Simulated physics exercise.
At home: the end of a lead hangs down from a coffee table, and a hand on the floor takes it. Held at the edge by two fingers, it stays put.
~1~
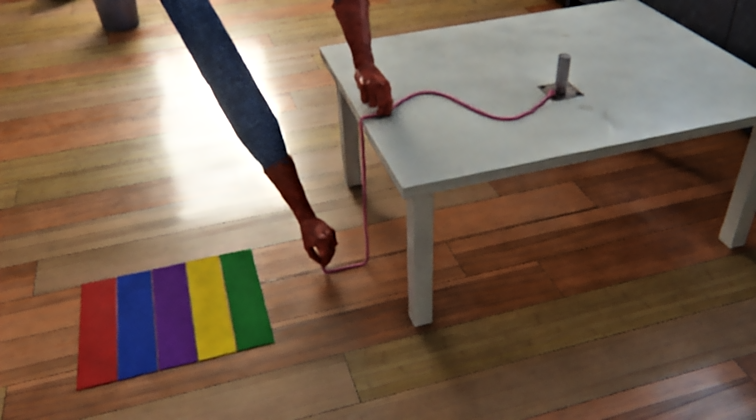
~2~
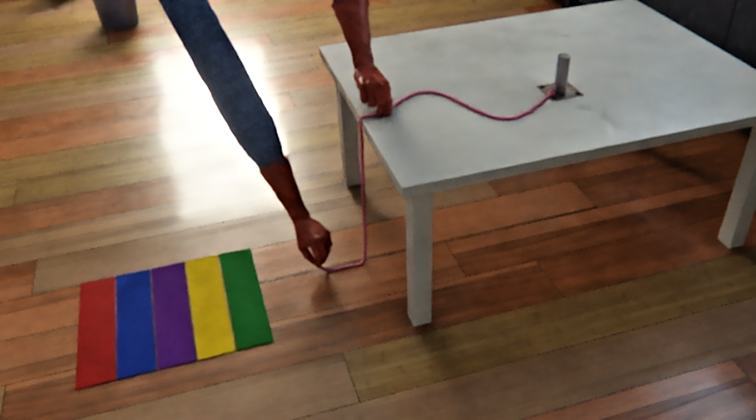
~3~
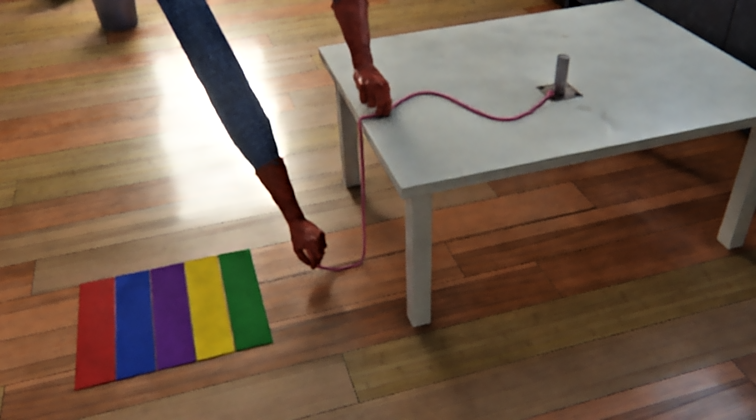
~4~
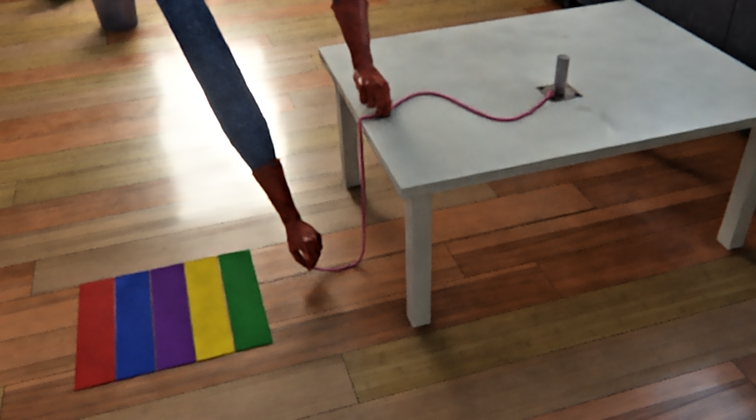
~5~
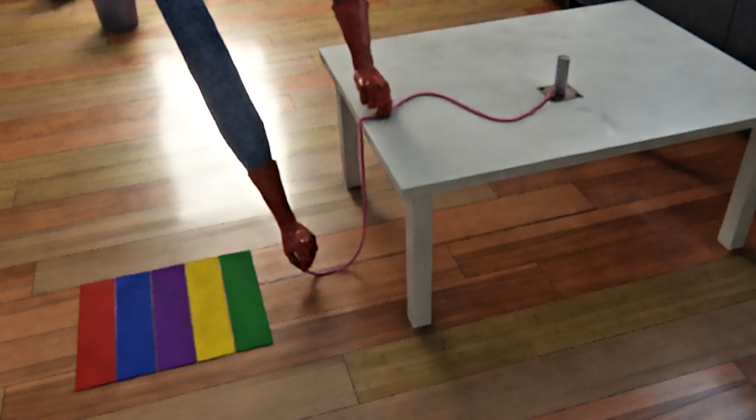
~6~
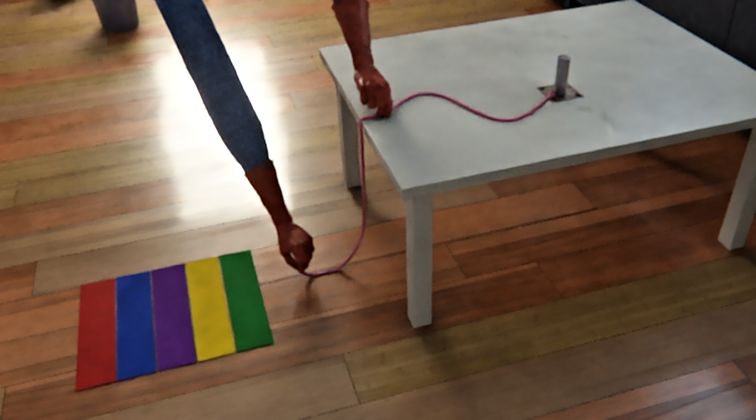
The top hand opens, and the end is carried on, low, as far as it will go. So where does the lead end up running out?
Over blue.
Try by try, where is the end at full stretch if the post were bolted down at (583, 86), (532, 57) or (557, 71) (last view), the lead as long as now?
Try by try: (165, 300), (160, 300) and (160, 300).
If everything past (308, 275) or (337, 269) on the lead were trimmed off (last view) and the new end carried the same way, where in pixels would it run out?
For the first cut it's about (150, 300), and for the second about (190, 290).
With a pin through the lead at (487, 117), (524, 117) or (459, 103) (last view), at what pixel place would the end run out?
Respectively (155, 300), (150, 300) and (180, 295).
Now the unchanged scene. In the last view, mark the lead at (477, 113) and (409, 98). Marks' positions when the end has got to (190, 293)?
Around (447, 107) and (364, 125).
Early on, end near (189, 293); over yellow.
Midway, end near (153, 301); over purple.
At the end of the slack, end near (131, 306); over blue. The blue one.
